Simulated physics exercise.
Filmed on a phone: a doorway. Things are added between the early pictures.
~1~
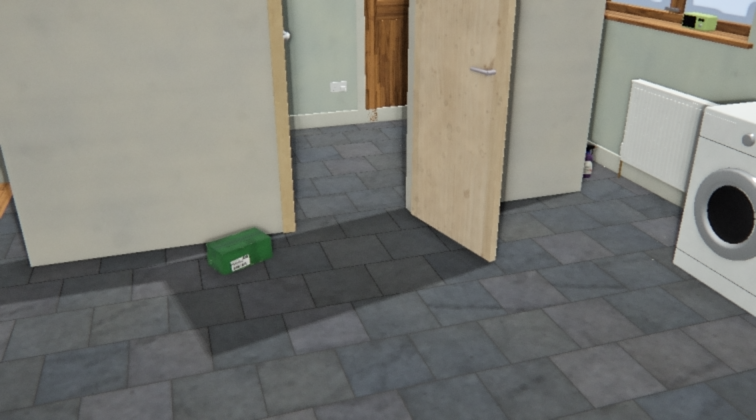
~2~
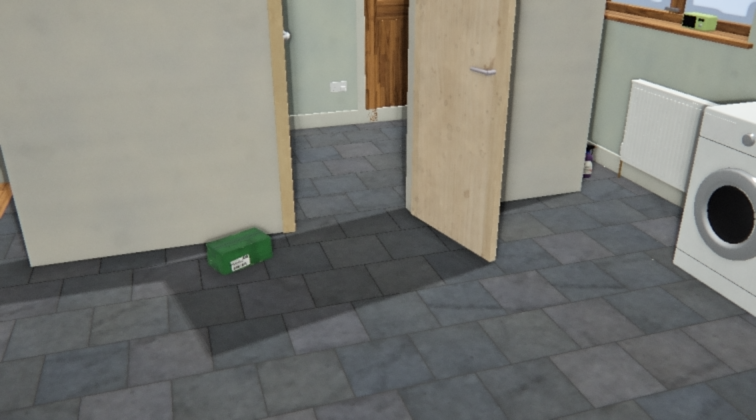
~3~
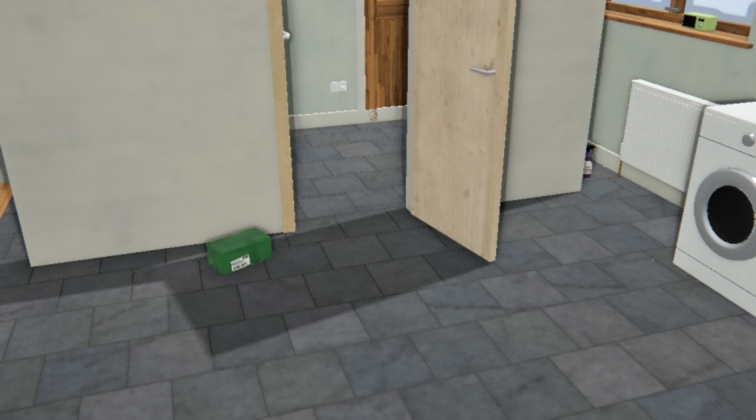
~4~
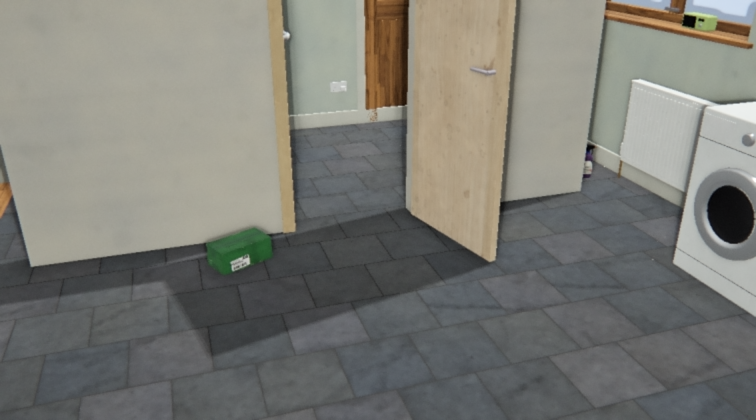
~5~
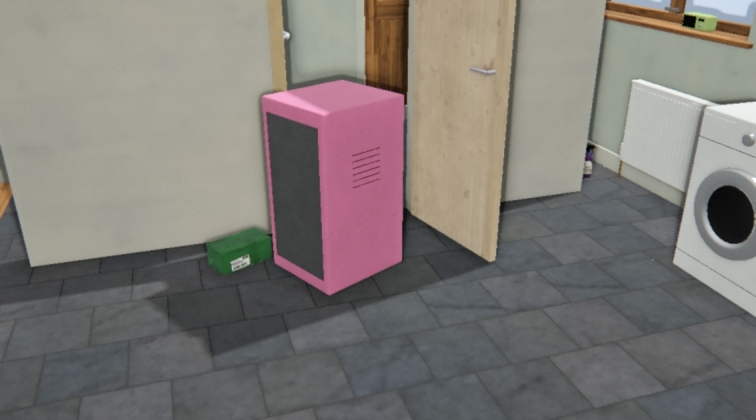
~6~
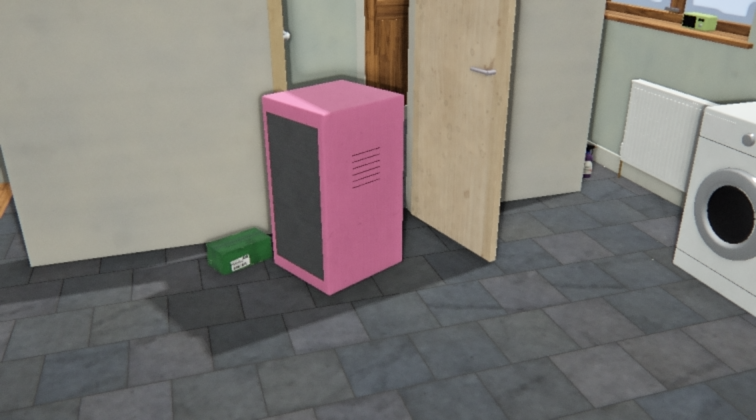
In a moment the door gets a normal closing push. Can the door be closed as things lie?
The door is blocked.
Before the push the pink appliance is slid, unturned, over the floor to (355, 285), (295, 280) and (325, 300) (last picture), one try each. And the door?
In the first case it jams; in the second case it shuts; in the third case it reaches the frame.
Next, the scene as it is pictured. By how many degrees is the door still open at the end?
About 65°.
Then, 0.60 s after the last picture, open by 91°.
Then, 1.00 s after the last picture, open by 76°.
At rest, open by 65°; both in place. Seen from the same camera at the end, pink appliance near (336, 184).
